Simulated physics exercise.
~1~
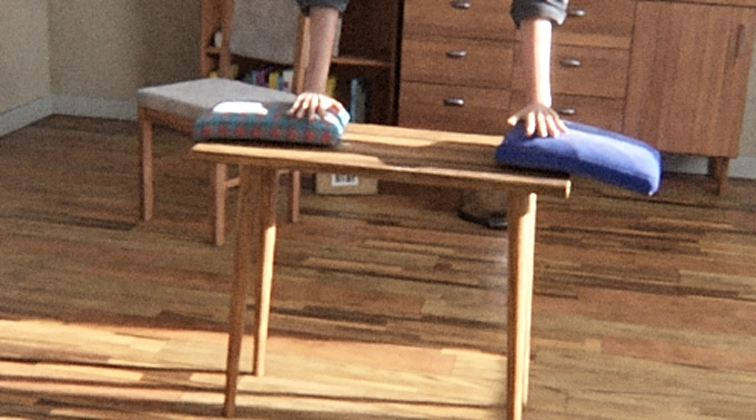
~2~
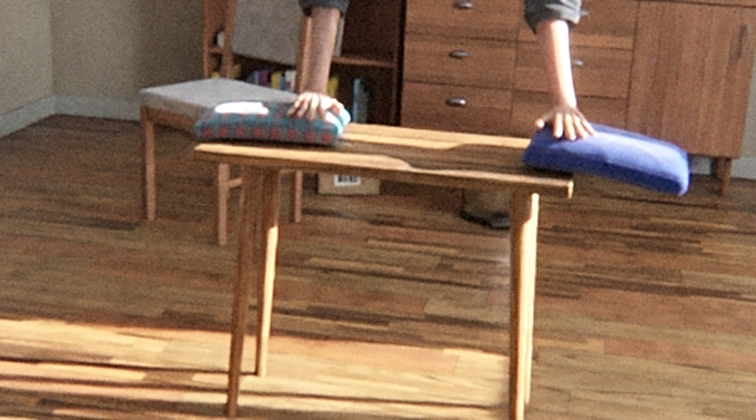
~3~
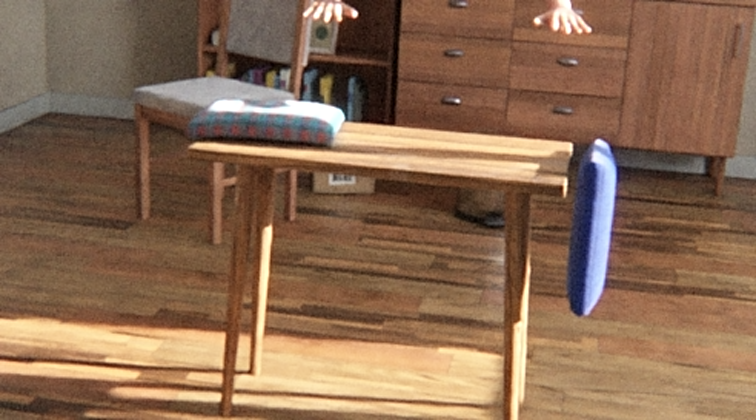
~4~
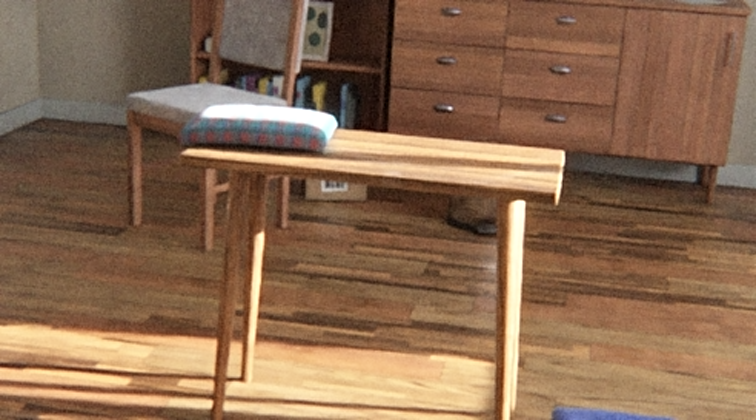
In a wood-floored room, hands pressing a folded blanket and blue pillow on a bench, then lifting, the pillow falling floorward.
